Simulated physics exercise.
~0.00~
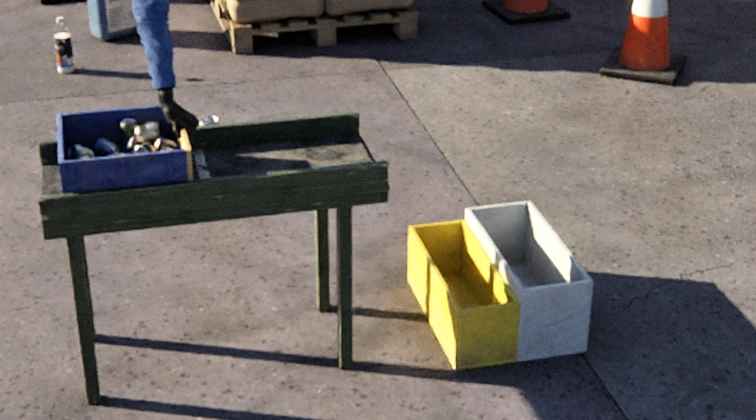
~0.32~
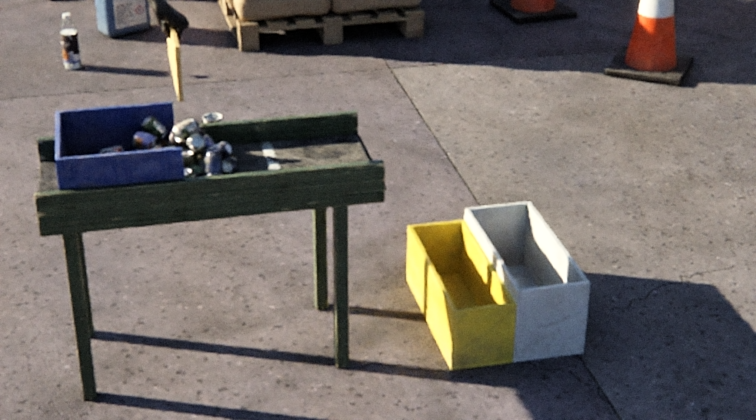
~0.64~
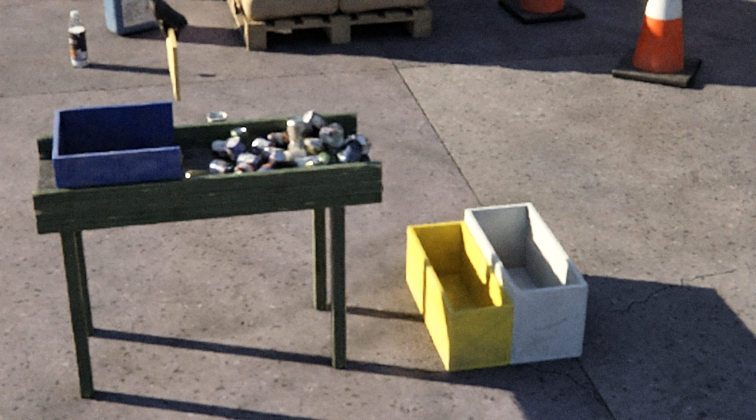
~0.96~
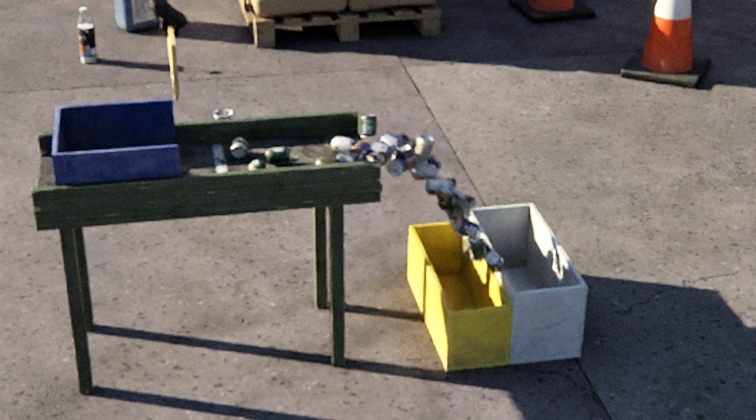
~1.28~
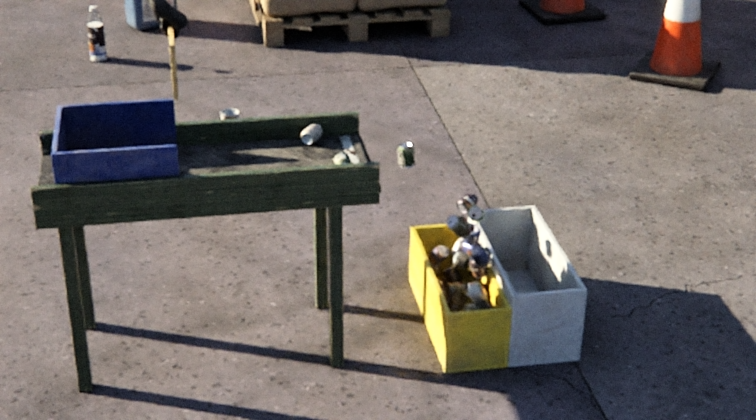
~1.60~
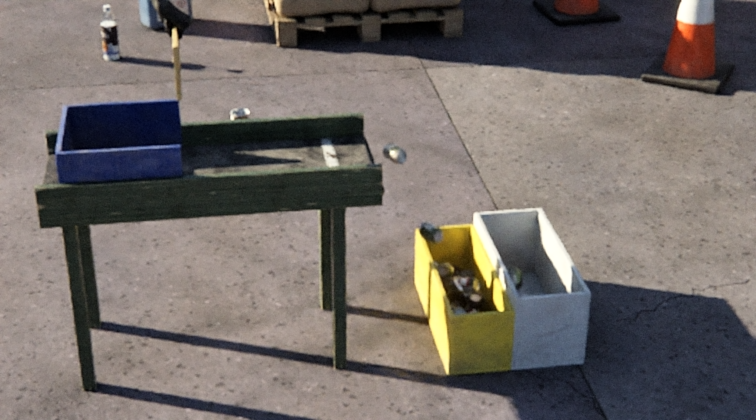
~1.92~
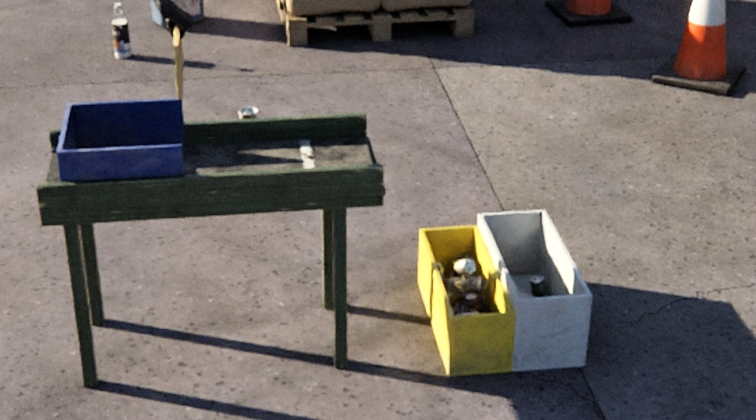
A heap of small cans spilled from a blue bin when a gloved hand lifted its wooden gate, rode right along a dark table-like conveyor, and tumbled off the end, mostly into the yellow box, with one can in the white box beside it.
